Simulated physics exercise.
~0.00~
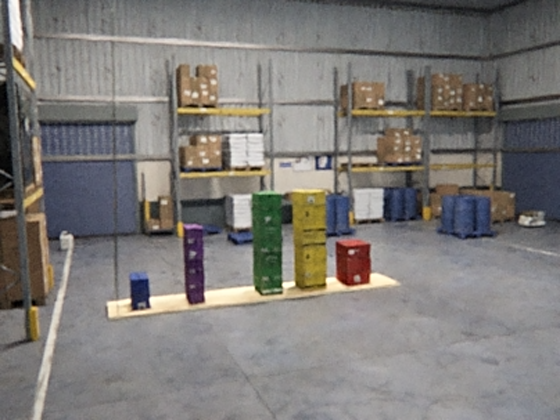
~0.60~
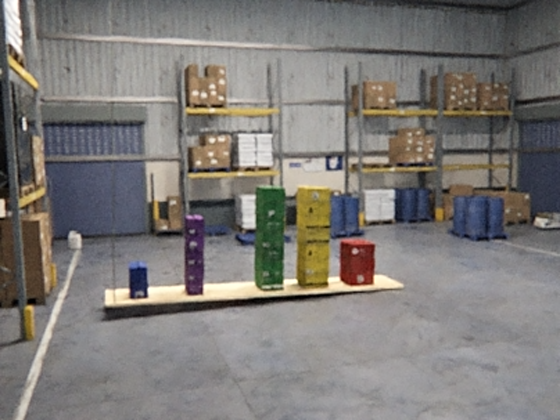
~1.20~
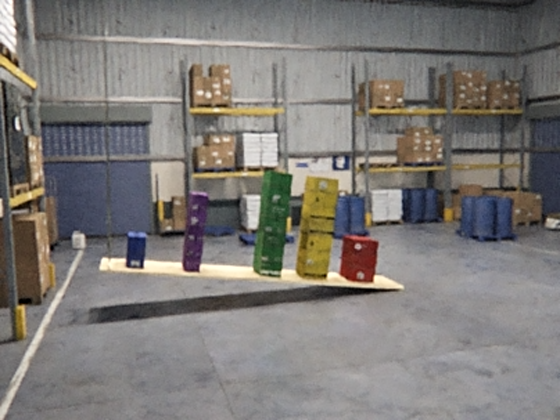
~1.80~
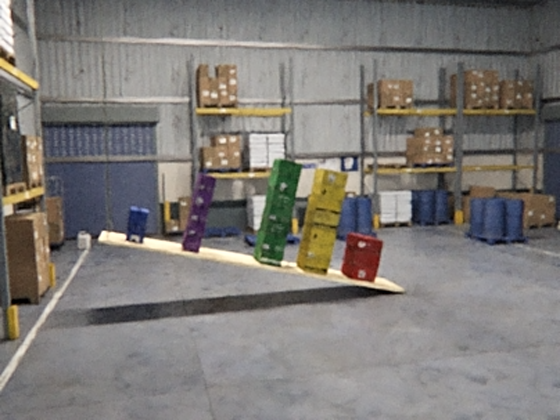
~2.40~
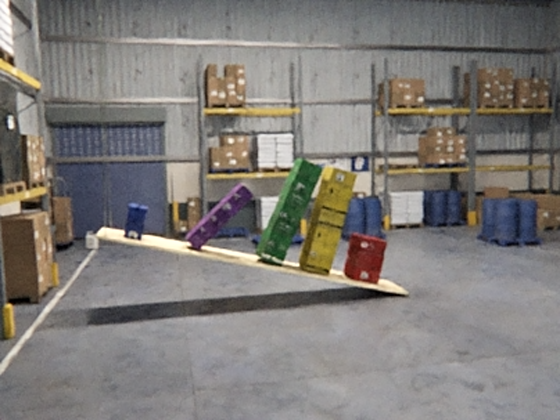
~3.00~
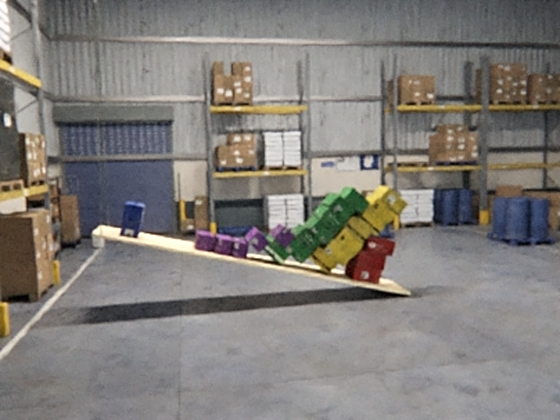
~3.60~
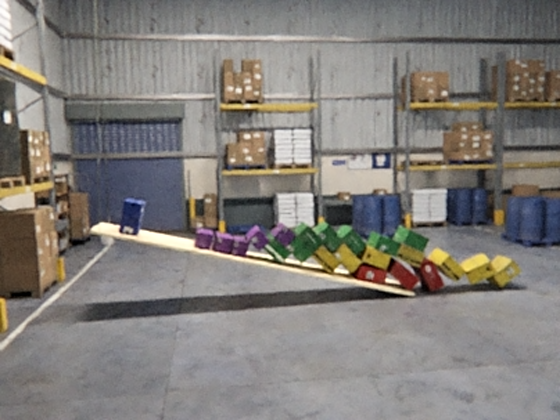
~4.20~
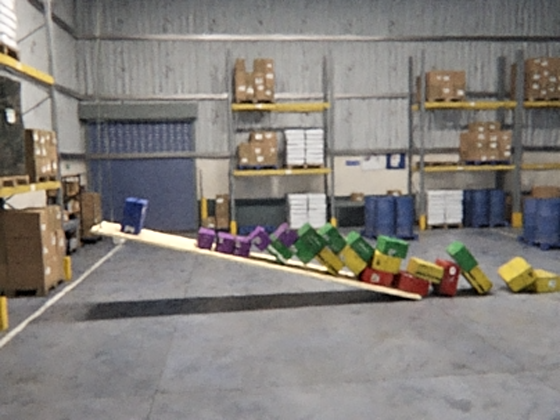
A pale flat deck carrying five piles of cartons, blue, purple, green, yellow and red from left to right, lifts at its left end in a warehouse, seen from the front by a slowly drifting camera. Shelves of boxes and blue drums stand behind. As the slope steepens, the tall purple pile tips right and collapses against the green one. Green and yellow then topple rightward over the red pile, and cartons spill past the low end. The deck stays tilted, with only the blue pile upright and yellow cartons lying on the floor at right.
